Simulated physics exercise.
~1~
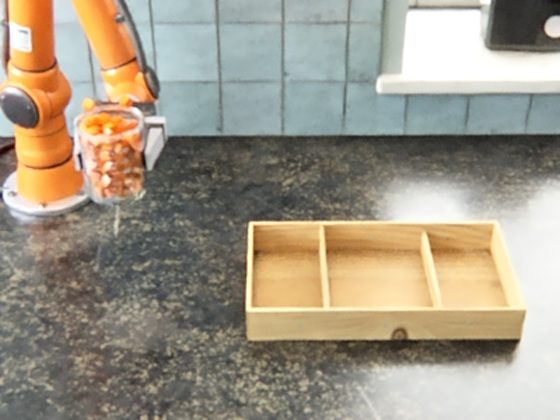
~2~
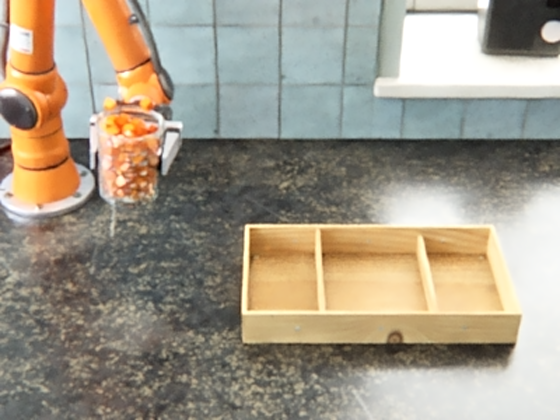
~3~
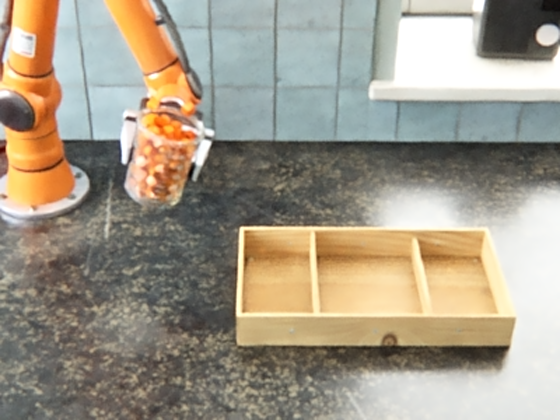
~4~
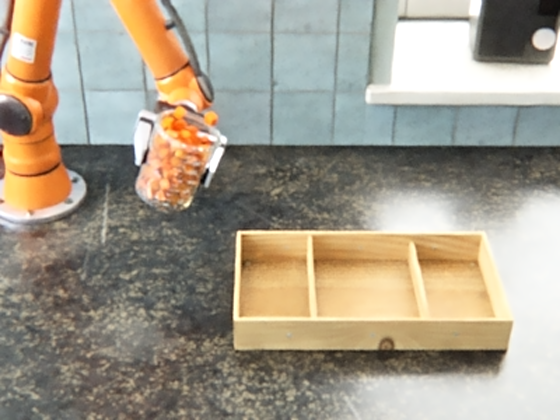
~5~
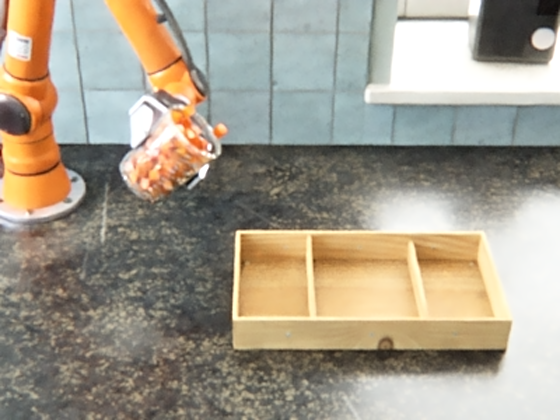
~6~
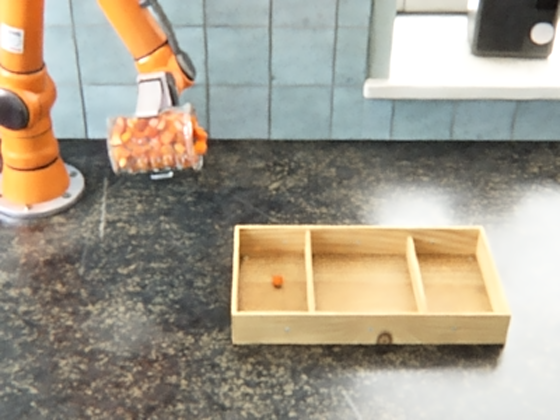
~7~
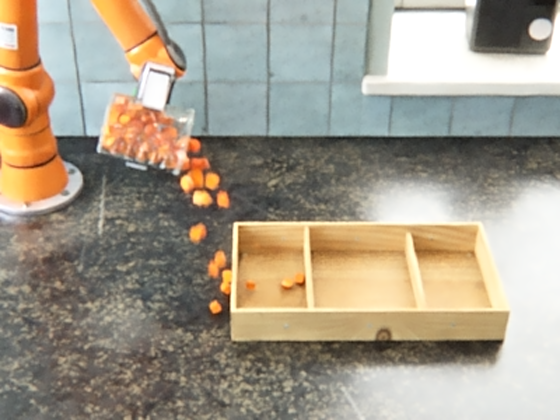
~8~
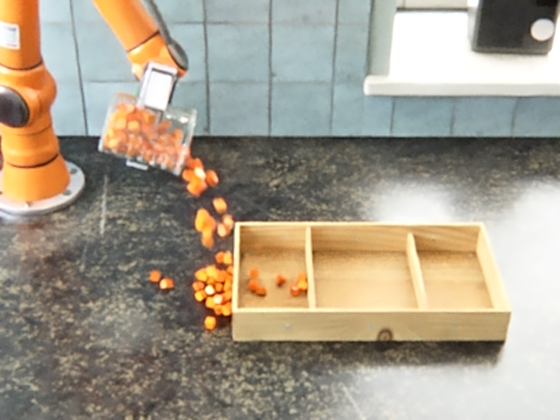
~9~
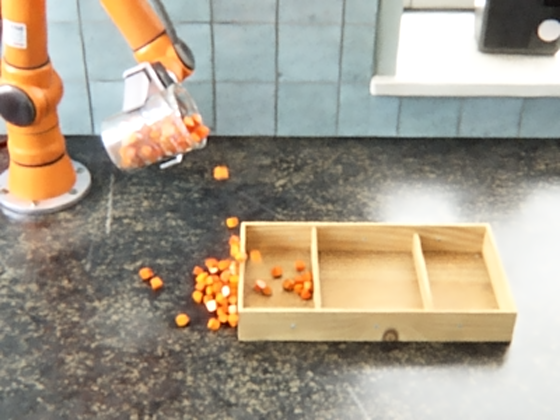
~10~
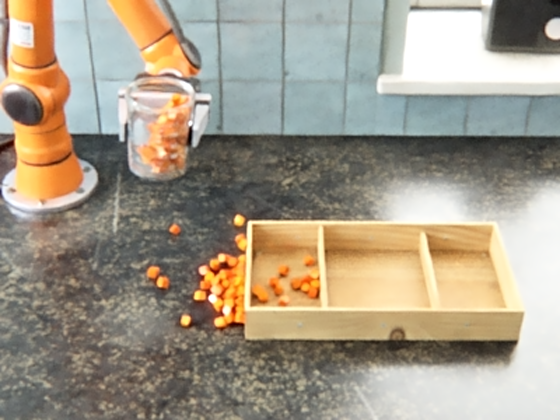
An orange robot arm at the left holds a clear tumbler full of orange vegetable dice above a dark speckled countertop, seen from slightly above, with pale blue tiles behind. To the right sits a light wooden box with three compartments. The arm carries the tumbler a little to the right, then tips it onto its side. Dice tumble out, some landing in the box's left compartment but most piling on the counter against its left side. The arm turns the tumbler upright again, still partly full, leaving the other two compartments empty.
